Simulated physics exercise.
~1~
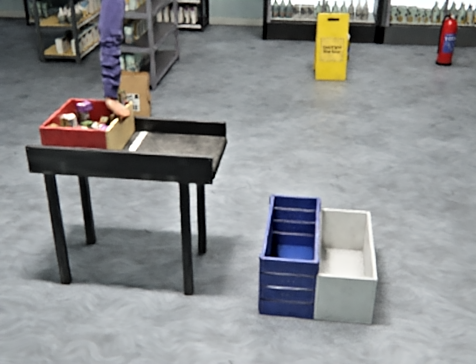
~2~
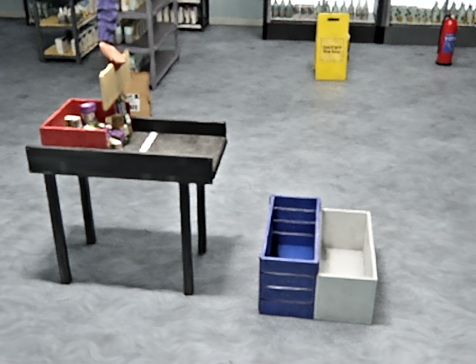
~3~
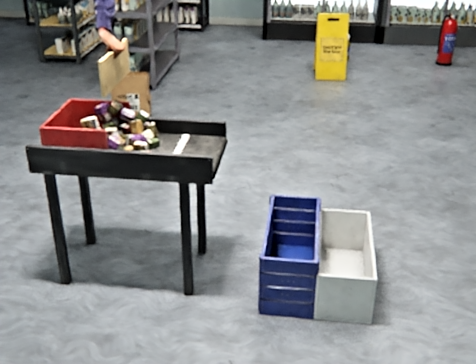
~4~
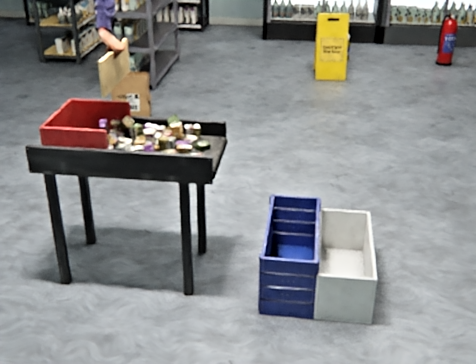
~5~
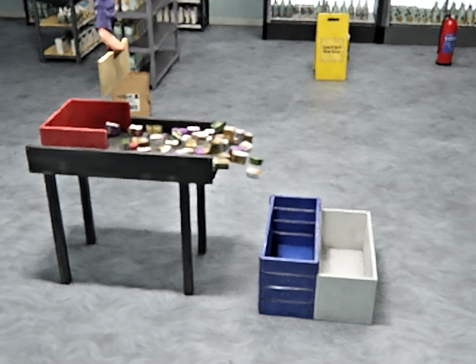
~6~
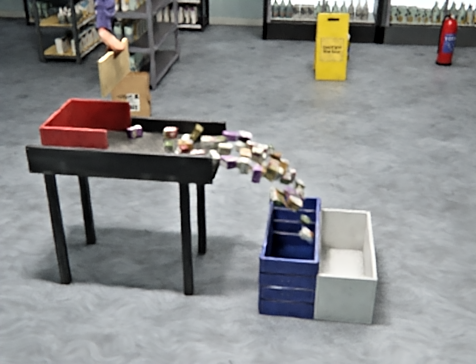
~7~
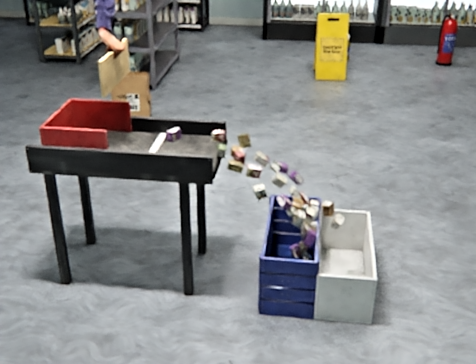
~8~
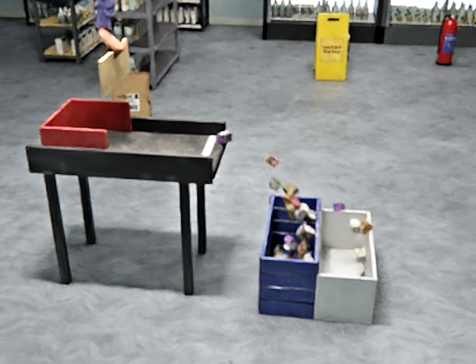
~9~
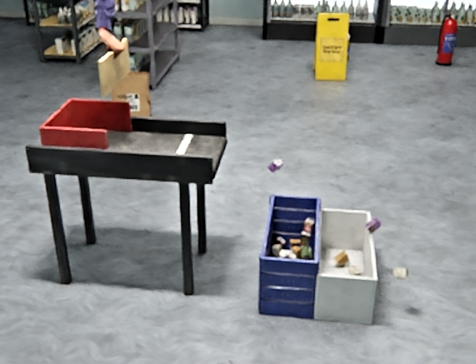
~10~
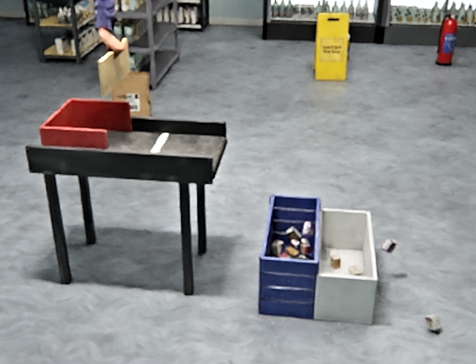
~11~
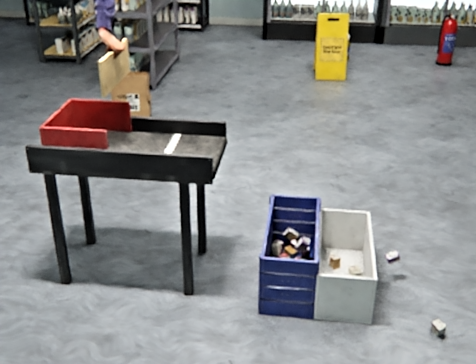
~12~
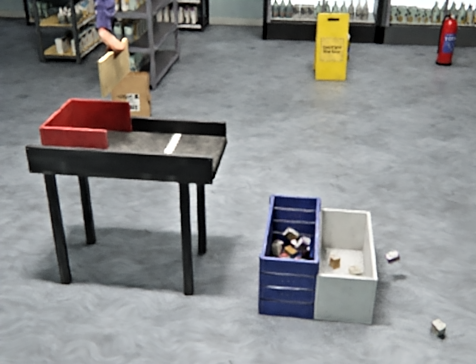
To begin with, small cartons sit heaped in a red pen on a black table-like belt, with a blue bin and a white tote standing side by side on the floor to the right. A hand lifts the gate, and the cartons spill out and spread along the belt as it carries them right. They stream off the far end and arc down, most dropping into the blue bin. A few scatter farther over the white tote, some flying past it. At the end, most rest in the blue bin, two lie in the white tote and two on the floor beyond.
